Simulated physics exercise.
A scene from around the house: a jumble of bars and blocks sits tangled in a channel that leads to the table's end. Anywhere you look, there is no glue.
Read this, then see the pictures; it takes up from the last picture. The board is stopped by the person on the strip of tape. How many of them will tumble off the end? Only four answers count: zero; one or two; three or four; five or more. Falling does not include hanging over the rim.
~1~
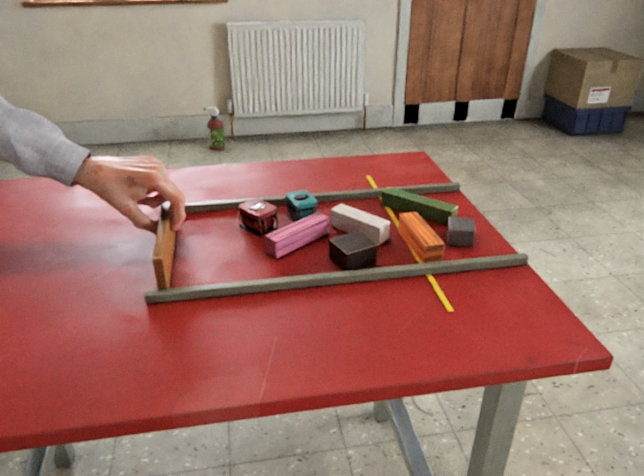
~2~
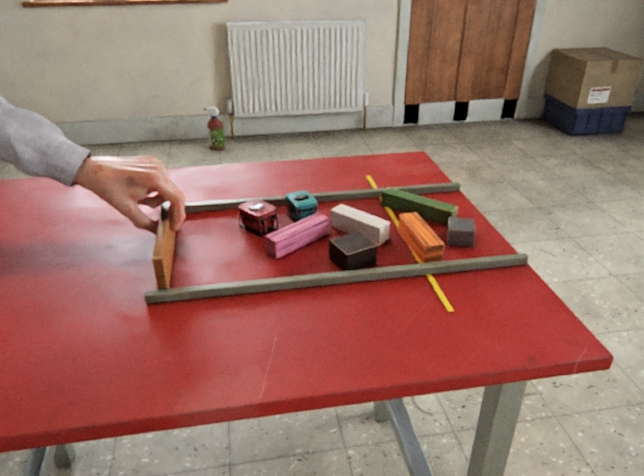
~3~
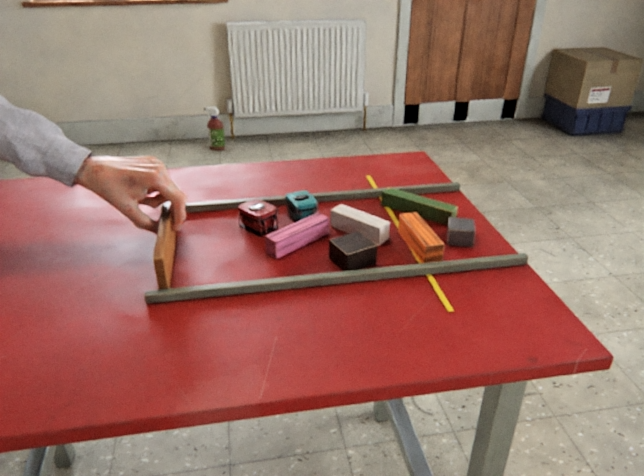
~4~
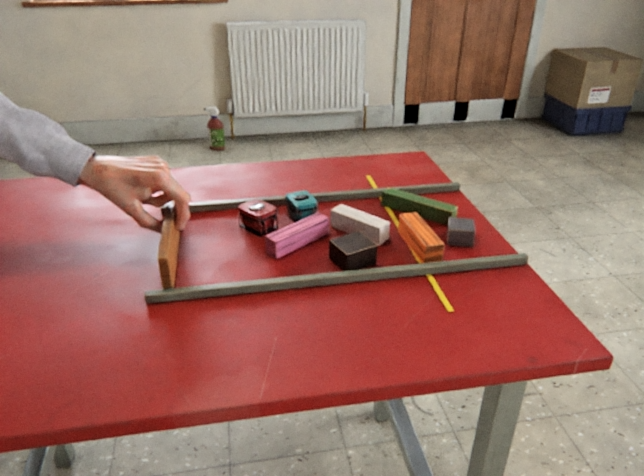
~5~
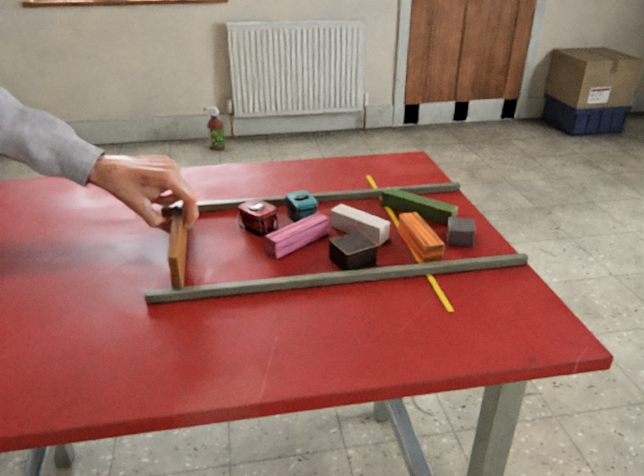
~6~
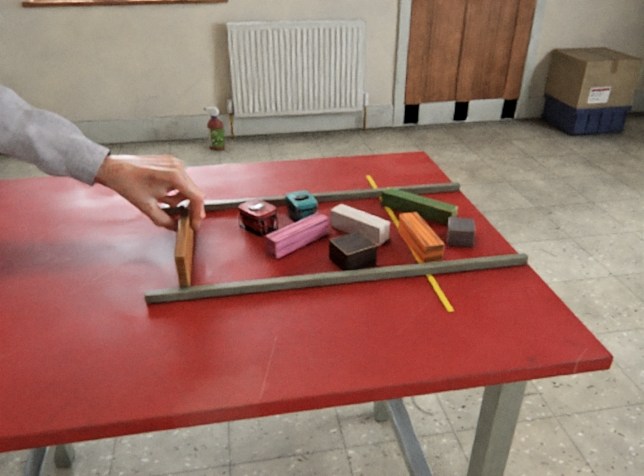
Falls come to nothing.
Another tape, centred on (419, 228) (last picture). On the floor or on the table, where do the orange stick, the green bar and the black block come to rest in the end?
Observed: Orange stick not toppled; green bar not toppled; black block not toppled.
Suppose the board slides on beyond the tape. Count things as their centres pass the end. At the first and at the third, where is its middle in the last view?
Its middle is near (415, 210) and then near (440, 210).
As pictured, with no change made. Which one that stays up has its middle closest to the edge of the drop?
The grey block is foremost.
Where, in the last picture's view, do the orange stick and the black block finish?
In the last picture the orange stick sits around (468, 237) and the black block around (438, 250).
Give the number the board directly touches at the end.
Contact count: 4.
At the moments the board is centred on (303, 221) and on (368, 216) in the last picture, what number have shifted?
In order, the tallies are 4 and 7.
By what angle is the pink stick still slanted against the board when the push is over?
Angle: Roughly 30 degrees.
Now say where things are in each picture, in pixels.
In the first frame, grey block (461, 232); green bar (418, 206); orange stick (420, 237); board (167, 233); tape (401, 229).
In the second frame, green bar (418, 206); white bar (359, 224).
In the third frame, orange stick (420, 238); board (168, 233).
In the fourth frame, grey block (461, 232); black block (353, 252).
In the fifth frame, green bar (418, 206); turquoise case (302, 208).
In the sixth frame, grey block (461, 232); green bar (418, 206); orange stick (420, 238); board (186, 231); tape (401, 229).
Soon after, none off yet; grey block at rest near (461, 232); green bar at rest near (418, 206); orange stick at rest near (420, 238).
At rest, the number that fall off is zero.
